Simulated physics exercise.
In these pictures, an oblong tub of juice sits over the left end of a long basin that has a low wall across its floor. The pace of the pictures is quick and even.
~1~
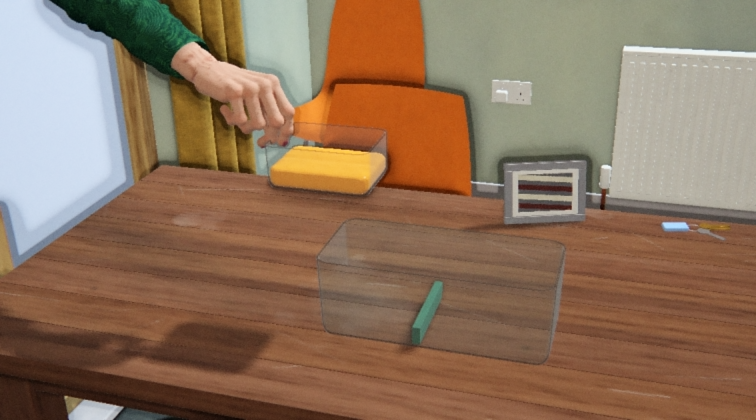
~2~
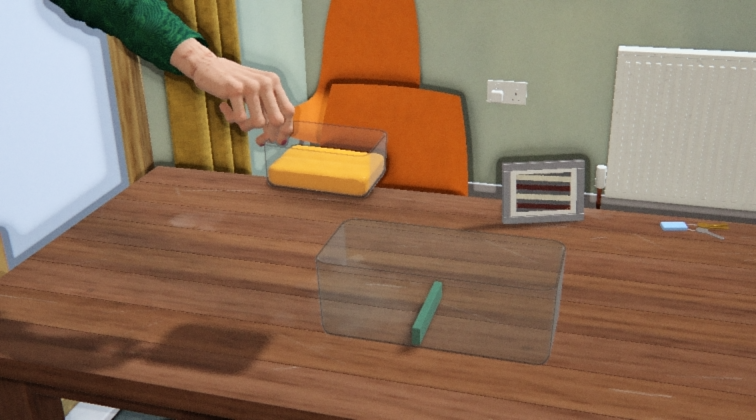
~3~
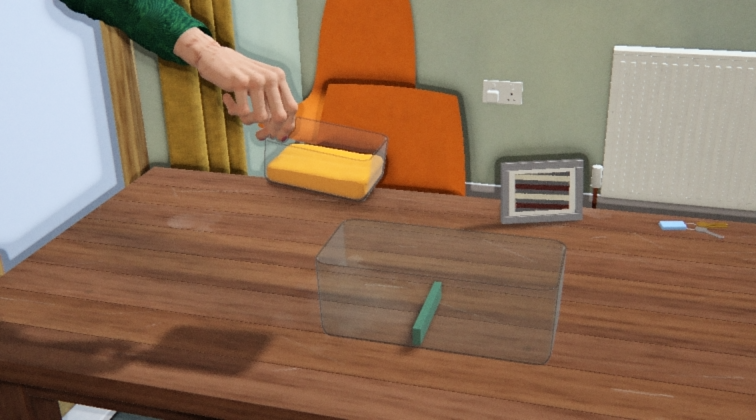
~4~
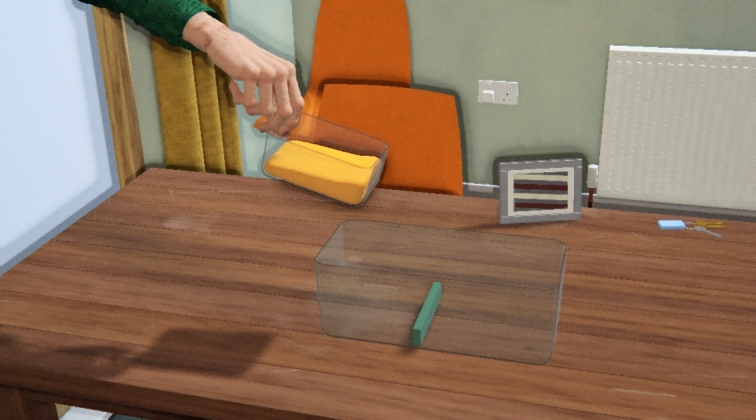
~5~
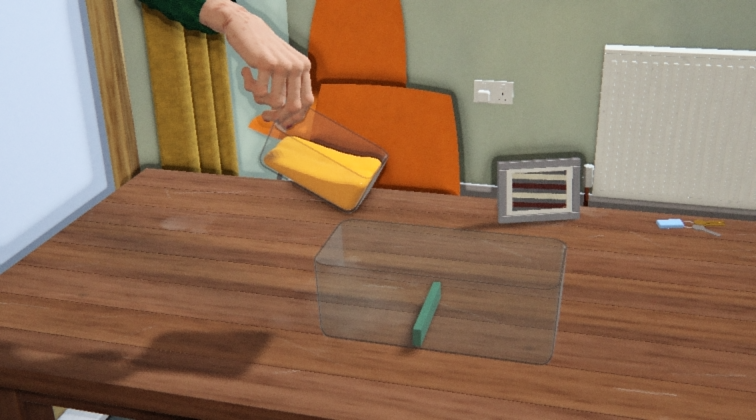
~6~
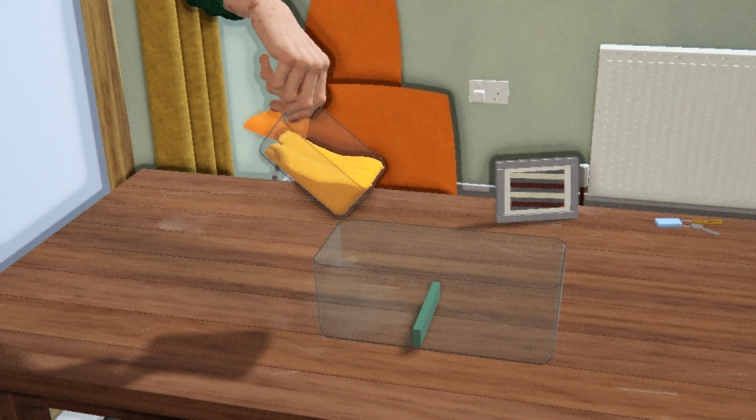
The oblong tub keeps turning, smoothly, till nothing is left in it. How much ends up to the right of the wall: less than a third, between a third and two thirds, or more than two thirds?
Less than a third.
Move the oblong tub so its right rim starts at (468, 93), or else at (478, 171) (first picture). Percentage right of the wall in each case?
85 % and 90 %.
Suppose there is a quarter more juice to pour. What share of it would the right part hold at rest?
Some 25 parts in a hundred, give or take.
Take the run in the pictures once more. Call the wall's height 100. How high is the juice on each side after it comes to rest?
On the left it's around 60 per cent; on the right, 10 per cent.
A moment on, the oblong tub is tipped on its side and 18 per cent is still to pour, 52 is left of the wall and 0 right of it.
Next, the oblong tub is tipped on its side and 9 per cent is still to pour, 77 is left of the wall and 7 right of it.
Then the oblong tub is tipped on its side and 2 per cent is still to pour, 80 is left of the wall and 13 right of it.
Later the oblong tub is tipped on its side and 0 per cent is still to pour, 83 is left of the wall and 14 right of it.
In the end 83 per cent lies left of the wall, 14 right of it and 3 outside.
